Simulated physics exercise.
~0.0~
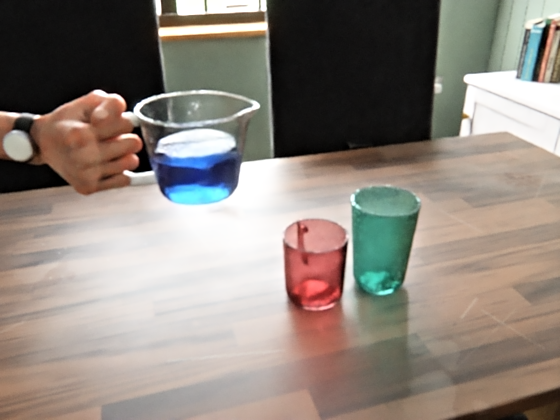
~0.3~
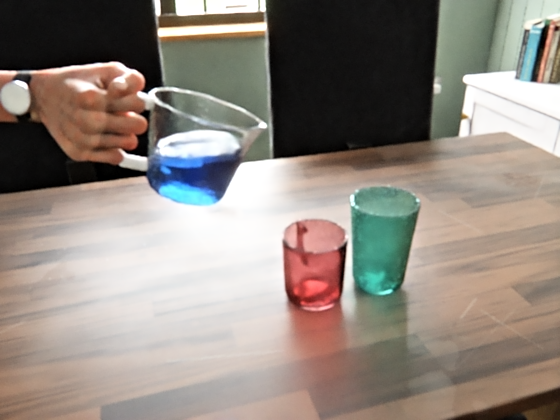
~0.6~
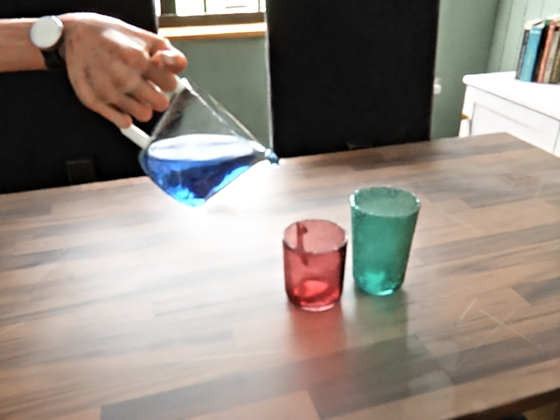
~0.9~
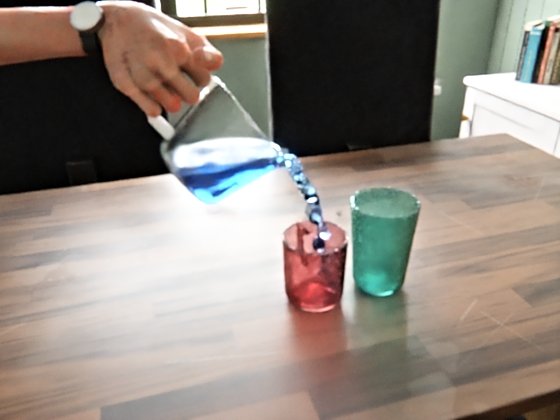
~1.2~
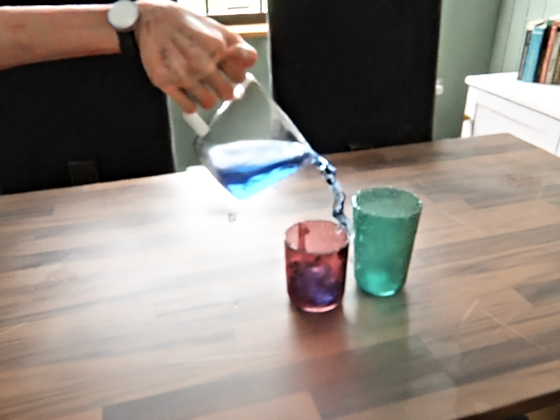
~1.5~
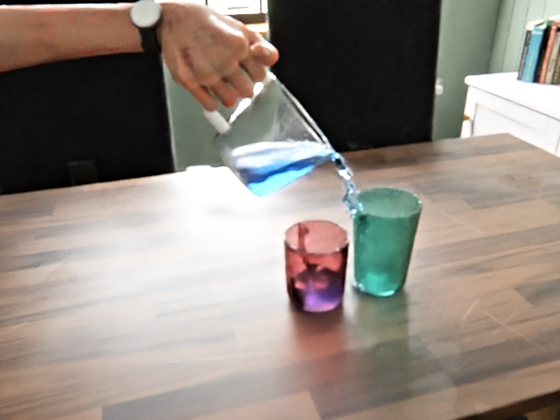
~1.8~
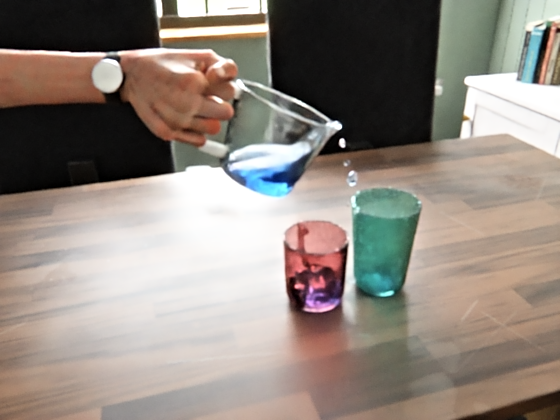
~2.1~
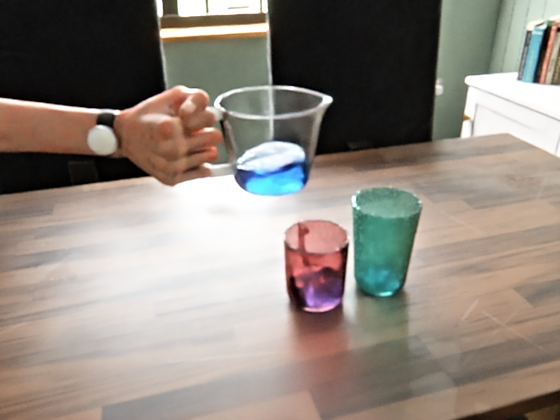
A hand tilts a clear flared jug of blue water to the right over a wooden table, pouring into a red glass, then moves right to pour into a taller green one before levelling the jug, leaving some water in all three.
